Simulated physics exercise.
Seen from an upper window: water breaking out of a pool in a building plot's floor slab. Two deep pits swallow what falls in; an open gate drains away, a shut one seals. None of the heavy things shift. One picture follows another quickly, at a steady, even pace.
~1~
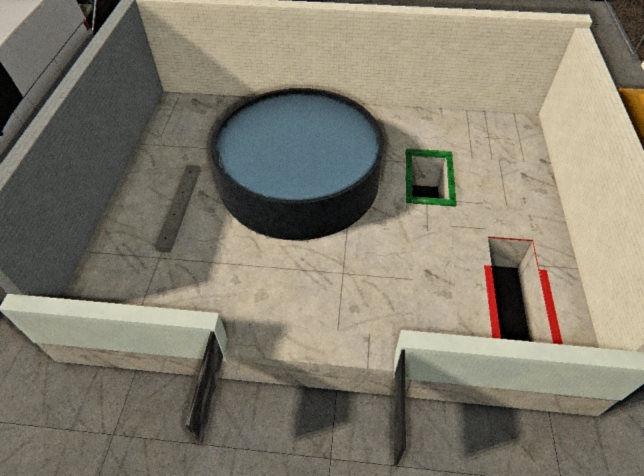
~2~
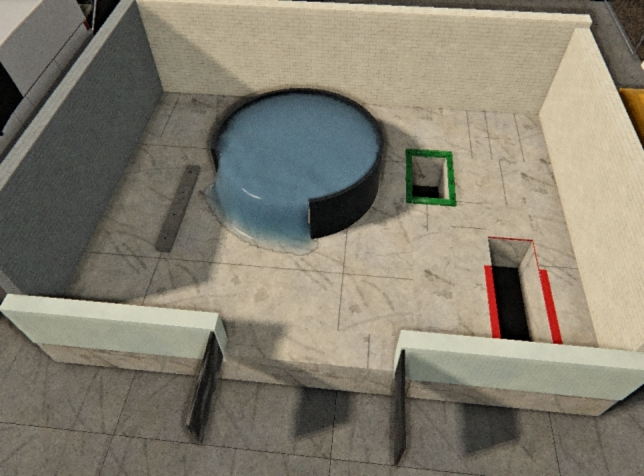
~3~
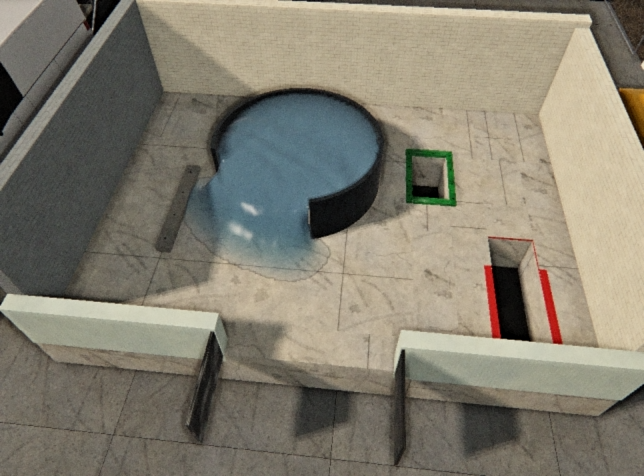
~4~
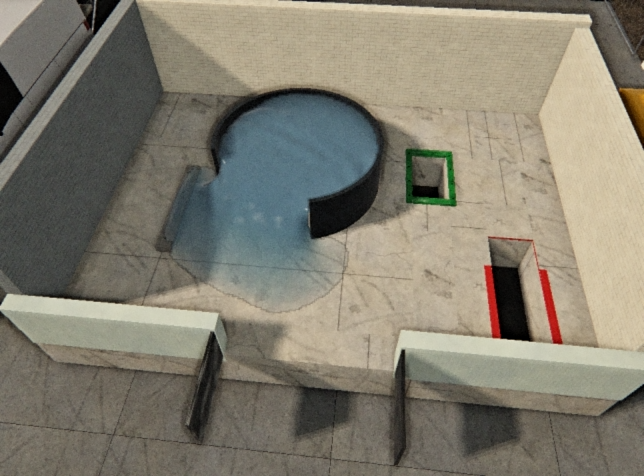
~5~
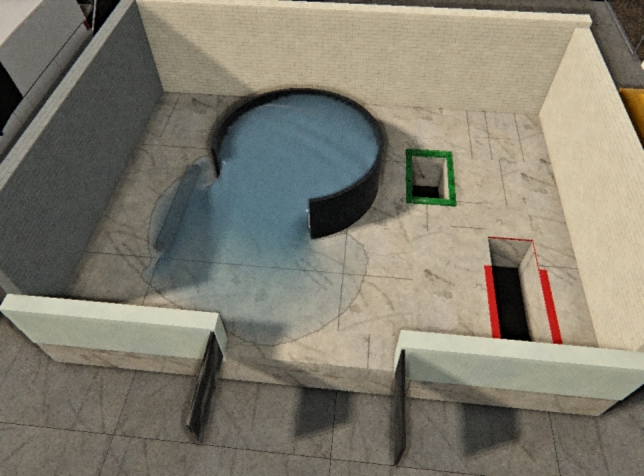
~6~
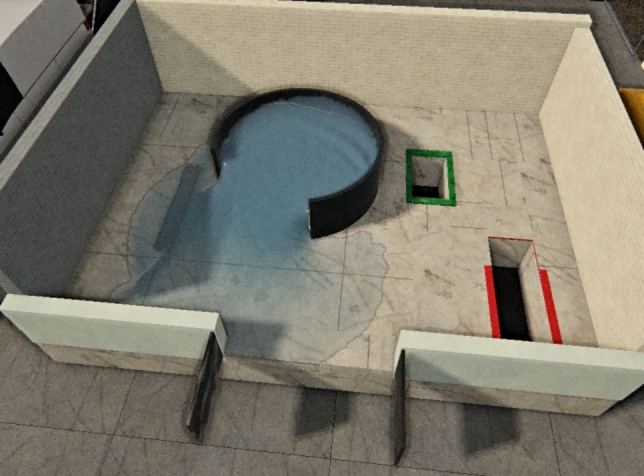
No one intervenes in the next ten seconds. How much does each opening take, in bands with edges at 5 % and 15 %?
The gate is going to fail to stay at fifteen per cent or less; the red pit is going to fail to land outside five to fifteen per cent; the green pit is going to fail to get to five per cent.
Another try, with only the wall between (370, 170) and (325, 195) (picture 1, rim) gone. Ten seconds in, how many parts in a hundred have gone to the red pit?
Share recorded - red: 50 %.
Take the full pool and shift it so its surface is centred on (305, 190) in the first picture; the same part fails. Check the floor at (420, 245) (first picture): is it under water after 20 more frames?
Untouched.
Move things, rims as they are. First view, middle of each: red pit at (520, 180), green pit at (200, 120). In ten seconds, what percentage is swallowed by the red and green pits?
Red: 4 %; green: 20 %.
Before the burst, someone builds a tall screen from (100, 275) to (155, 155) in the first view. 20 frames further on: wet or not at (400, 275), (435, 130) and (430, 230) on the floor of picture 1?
Result, listed order: Spot 1 kept clear of the flood, spot 2 kept clear of the flood, spot 3 kept clear of the flood.
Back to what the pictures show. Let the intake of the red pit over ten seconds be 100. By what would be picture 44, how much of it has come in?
Some 25 per cent.
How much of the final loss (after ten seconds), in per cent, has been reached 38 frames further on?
I'd say about 65 per cent.
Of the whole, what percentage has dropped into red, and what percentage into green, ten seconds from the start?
Approximate shares: 8 per cent and 2 per cent.
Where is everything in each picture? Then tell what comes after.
In the first frame, still water in the round tank at (298, 143).
In the second frame, the front is at (313, 245), out from the gap at (248, 215).
In the third frame, water pours out at (248, 216) and has run to (198, 183).
In the fourth frame, the front is at (327, 287), out from the gap at (248, 218).
In the fifth frame, the front is at a hidden place, out from the gap at (248, 218).
In the sixth frame, water pours out at (248, 218) and has run to a hidden place.
A moment on, water covers 35 % of the floor; the gate 4 %, the red pit 0 %, the green pit 0 %.
Next, water covers 35 % of the floor; the gate 9 %, the red pit 0 %, the green pit 0 %.
Then, water covers 45 % of the floor; the gate 16 %, the red pit 0 %, the green pit 0 %.
Later, water covers 75 % of the floor; the gate 26 %, the red pit 2 %, the green pit 0 %.
In the end, water covers 90 % of the floor; the gate 34 %, the red pit 8 %, the green pit 1 %.
